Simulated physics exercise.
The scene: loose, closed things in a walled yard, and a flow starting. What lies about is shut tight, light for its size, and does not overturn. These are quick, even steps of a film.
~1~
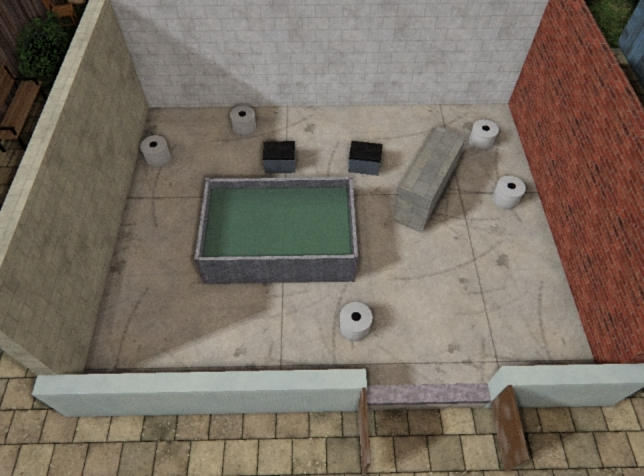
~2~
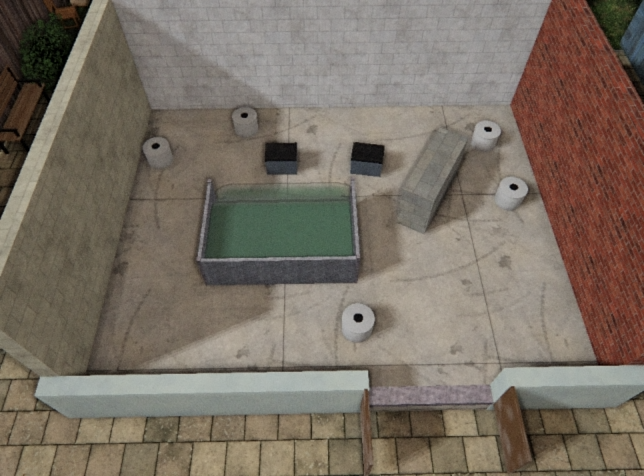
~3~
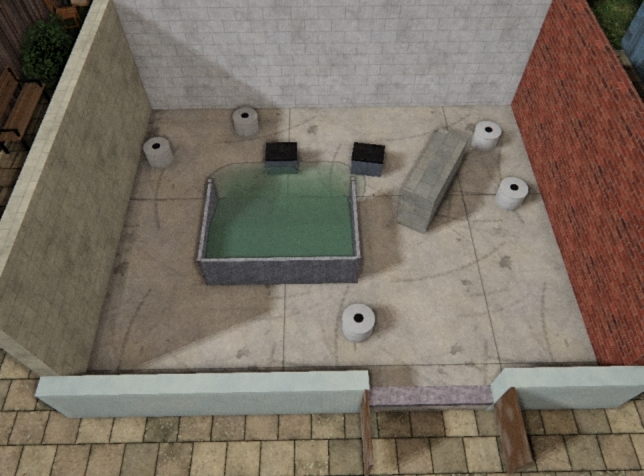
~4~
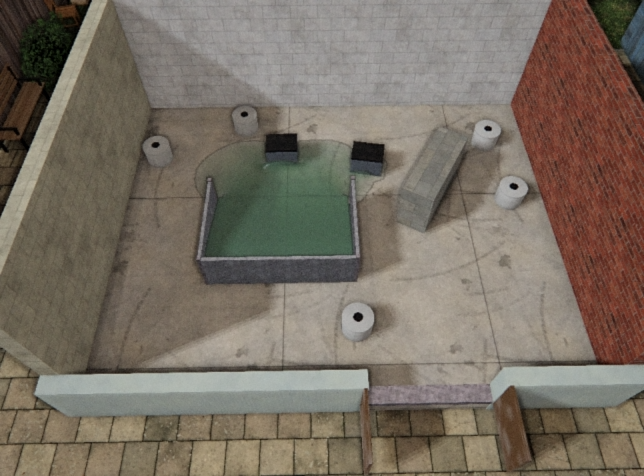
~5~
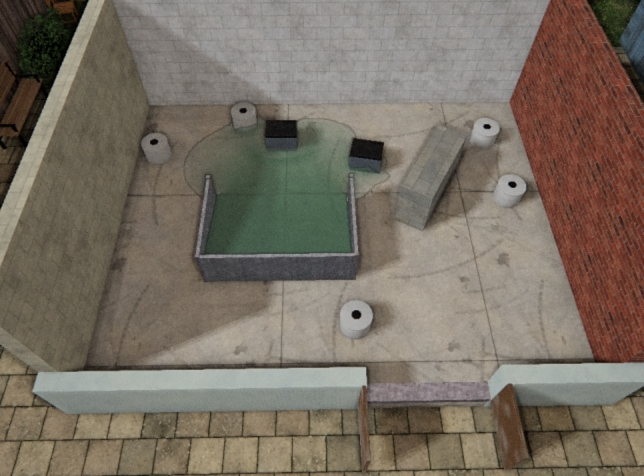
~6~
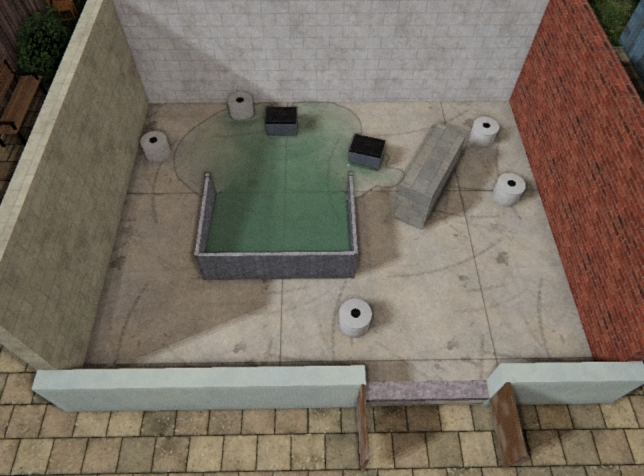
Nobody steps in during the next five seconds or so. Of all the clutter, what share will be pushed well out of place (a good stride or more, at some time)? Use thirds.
That comes to two thirds or above.
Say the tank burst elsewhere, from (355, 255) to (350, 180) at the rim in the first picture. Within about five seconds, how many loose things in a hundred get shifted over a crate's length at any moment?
Near 30 in a hundred.
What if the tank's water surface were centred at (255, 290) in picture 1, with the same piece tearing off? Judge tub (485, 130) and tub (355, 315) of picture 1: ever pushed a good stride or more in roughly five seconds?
One after the other: That far or more, less than that.
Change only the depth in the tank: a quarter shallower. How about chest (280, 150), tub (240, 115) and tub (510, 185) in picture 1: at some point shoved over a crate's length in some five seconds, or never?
In that order: Moved that far, pushed that far, no.
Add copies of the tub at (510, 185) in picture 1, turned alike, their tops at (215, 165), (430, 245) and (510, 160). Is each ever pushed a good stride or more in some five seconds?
In turn: Swept aside, less than that, that far or more.
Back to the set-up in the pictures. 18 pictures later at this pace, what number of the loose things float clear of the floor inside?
I count 3.
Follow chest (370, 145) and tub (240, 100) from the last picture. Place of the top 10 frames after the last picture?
Close to (407, 119) and (164, 107).
A moment on, 1 of 7 are well off their spots; 2 afloat.
Next, 3 of 7 are well off their spots; 3 afloat.
Later, 5 of 7 are well off their spots; 3 afloat.
In the end, 6 of 7 are well off their spots, and 6 have been at some point; 2 afloat.
